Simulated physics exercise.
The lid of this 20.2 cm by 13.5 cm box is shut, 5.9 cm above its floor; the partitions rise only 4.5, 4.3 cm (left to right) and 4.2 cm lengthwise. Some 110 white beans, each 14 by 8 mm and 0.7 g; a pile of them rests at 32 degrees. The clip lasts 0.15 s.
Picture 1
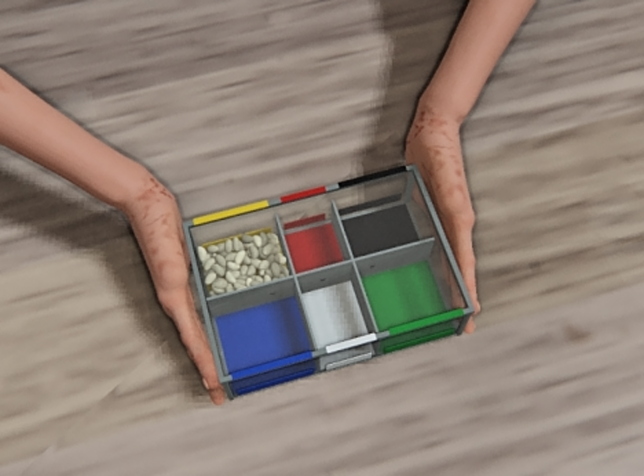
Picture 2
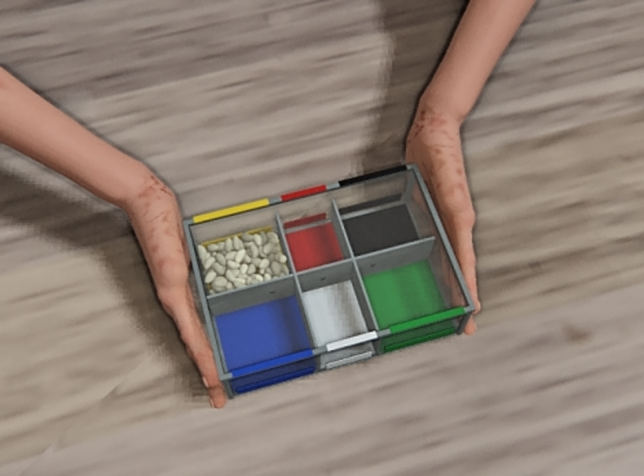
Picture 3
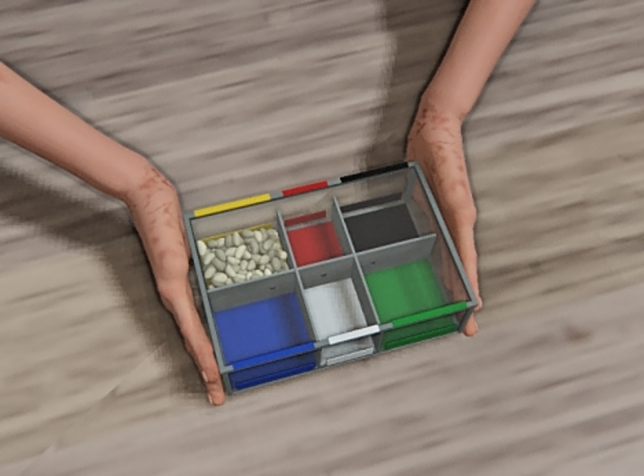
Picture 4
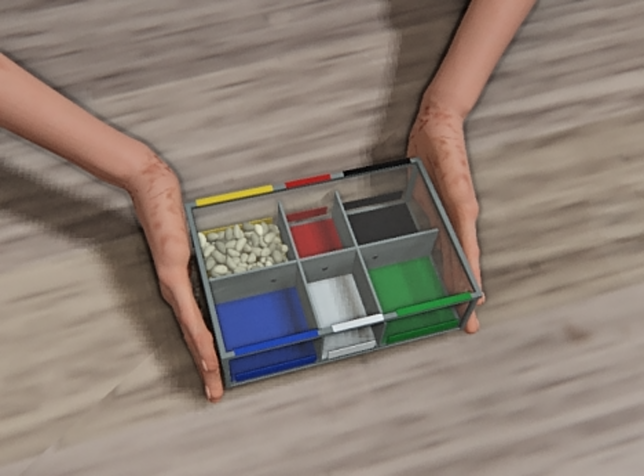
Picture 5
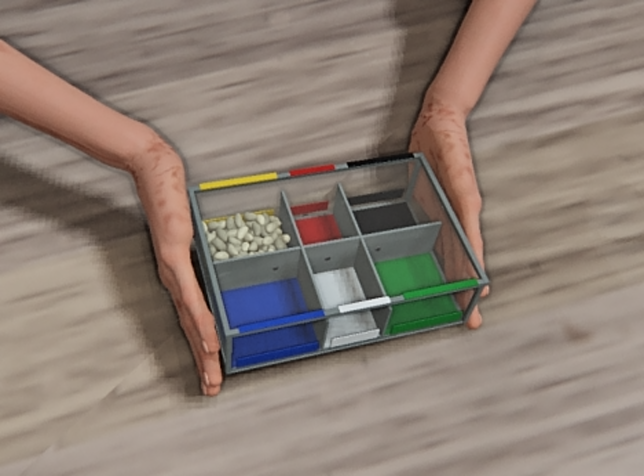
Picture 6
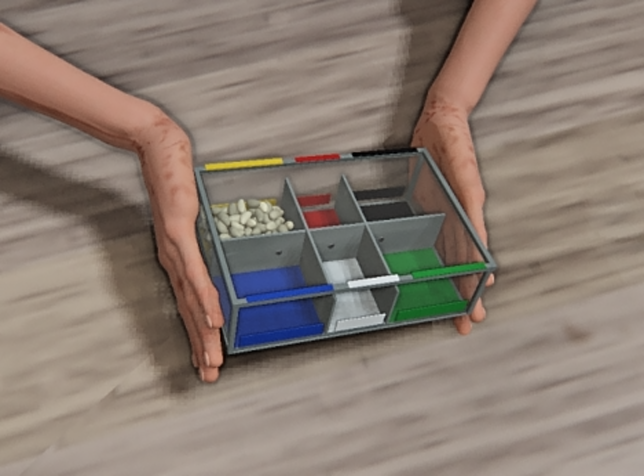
On a wood-grain surface, two hands gradually tilting a clear-lidded box of coloured compartments, white beans staying in the yellow back-left section.
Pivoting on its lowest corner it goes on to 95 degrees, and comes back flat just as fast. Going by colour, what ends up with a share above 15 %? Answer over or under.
Red: Under, blue: Under, green: Under, yellow: Over, white: Under, black: Under.
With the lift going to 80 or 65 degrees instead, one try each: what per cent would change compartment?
Some 10 and 10 per cent.
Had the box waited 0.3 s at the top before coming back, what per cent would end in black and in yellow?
In that case black 5, yellow 95.
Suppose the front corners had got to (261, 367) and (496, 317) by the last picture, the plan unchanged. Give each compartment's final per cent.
Red 0, blue 5, green 10, yellow 80, white 5, black 0.
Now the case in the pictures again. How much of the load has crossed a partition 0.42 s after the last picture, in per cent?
Some 5 per cent.
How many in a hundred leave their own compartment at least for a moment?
Some 5 per cent.
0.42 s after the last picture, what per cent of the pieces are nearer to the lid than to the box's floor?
Some 60 per cent.
Then, 0.42 s after the last picture, tilt 94 degrees; red 5 %, yellow 95 %.
Then, 0.70 s after the last picture, tilt 40 degrees; yellow 95 %, black 5 %.
Then, 1.09 s after the last picture, tilt 0 degrees; yellow 95 %, black 5 %.
In the end, red 0 %, blue 0 %, green 0 %, yellow 95 %, white 0 %, black 5 %.
